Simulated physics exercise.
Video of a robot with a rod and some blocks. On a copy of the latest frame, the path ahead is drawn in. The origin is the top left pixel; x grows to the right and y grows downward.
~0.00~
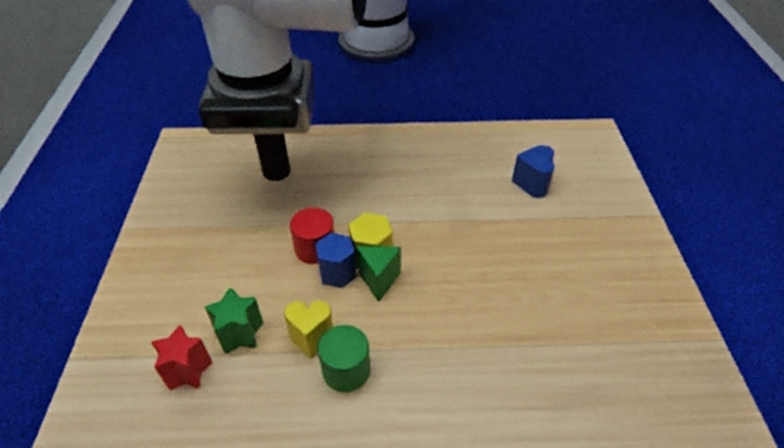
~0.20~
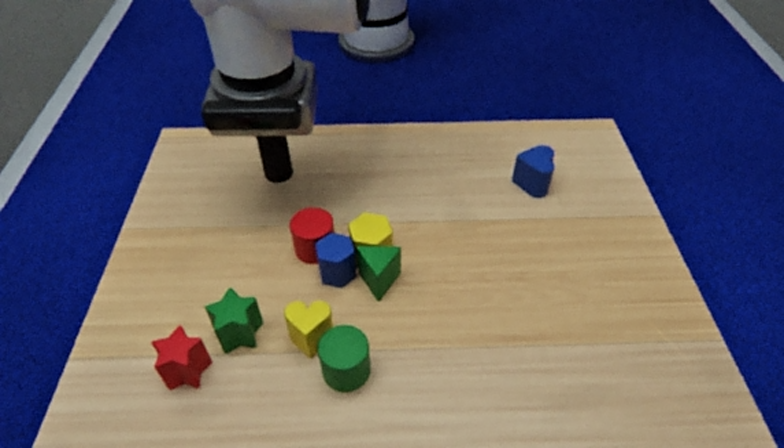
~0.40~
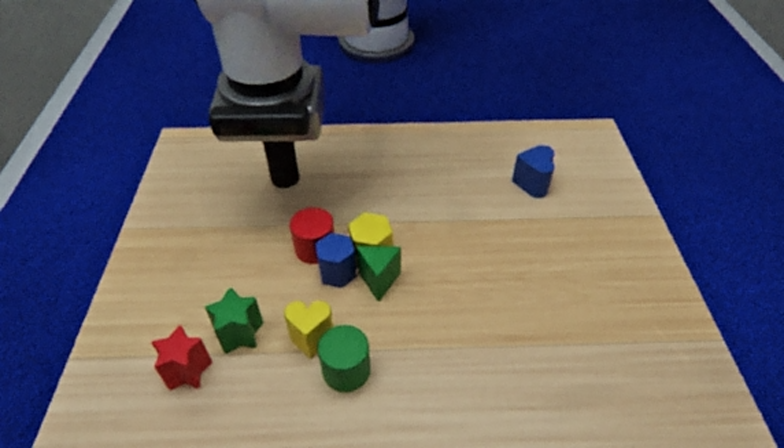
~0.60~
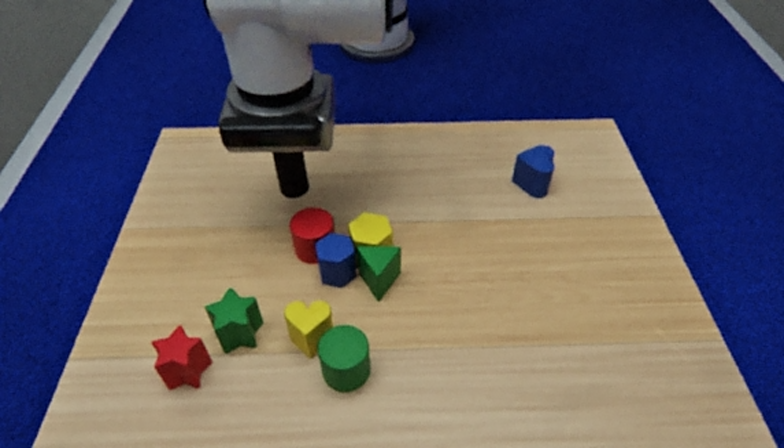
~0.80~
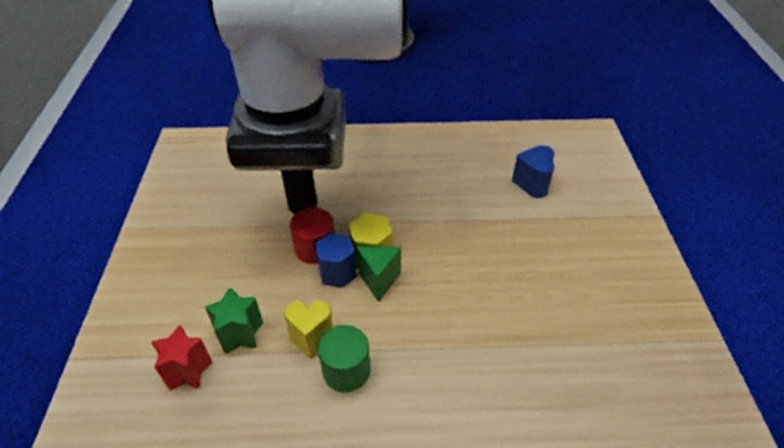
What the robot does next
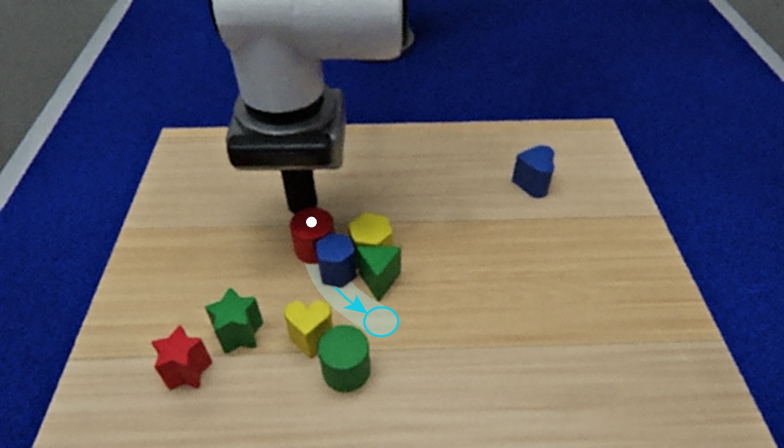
The clip opens on a wooden board scattered with red, green, blue and yellow blocks, with a robot arm holding a black rod near the upper left. The arm moves the rod slowly toward the viewer and slightly right, until its tip is right by the red disc, while the blocks stay still.
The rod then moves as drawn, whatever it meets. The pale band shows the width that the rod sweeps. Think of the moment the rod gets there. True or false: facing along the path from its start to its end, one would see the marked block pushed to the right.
The claim holds.
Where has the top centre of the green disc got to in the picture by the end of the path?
I think it will end close to (341, 369).
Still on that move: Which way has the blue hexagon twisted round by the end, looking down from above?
Viewed from overhead, the blue hexagon winds up turned anticlockwise.
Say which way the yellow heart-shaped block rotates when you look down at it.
Its rotation is clockwise.
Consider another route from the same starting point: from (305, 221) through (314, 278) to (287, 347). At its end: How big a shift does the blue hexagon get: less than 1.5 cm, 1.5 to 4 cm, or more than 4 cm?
Beyond 4 cm.
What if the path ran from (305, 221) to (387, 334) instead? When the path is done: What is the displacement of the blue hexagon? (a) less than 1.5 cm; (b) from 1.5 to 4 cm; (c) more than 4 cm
The answer is c.
Path on the board, from (305, 221) over (318, 255) and (340, 292) to (381, 321); the dot is on the red disc.
What follows on the original path. One third of the way, rod at (316, 241); red disc at (326, 257); blue hexagon at (357, 280), turned 15° anticlockwise.
Two thirds of the way, rod at (339, 279); yellow heart-shaped block at (306, 318), turned 20° clockwise; red disc at (351, 299); blue hexagon at (390, 318), turned 25° anticlockwise.
At the end, rod at (381, 307); yellow heart-shaped block at (306, 318), turned 20° clockwise; red disc at (377, 334); blue hexagon at (425, 344), turned 45° anticlockwise; green disc at (341, 369).
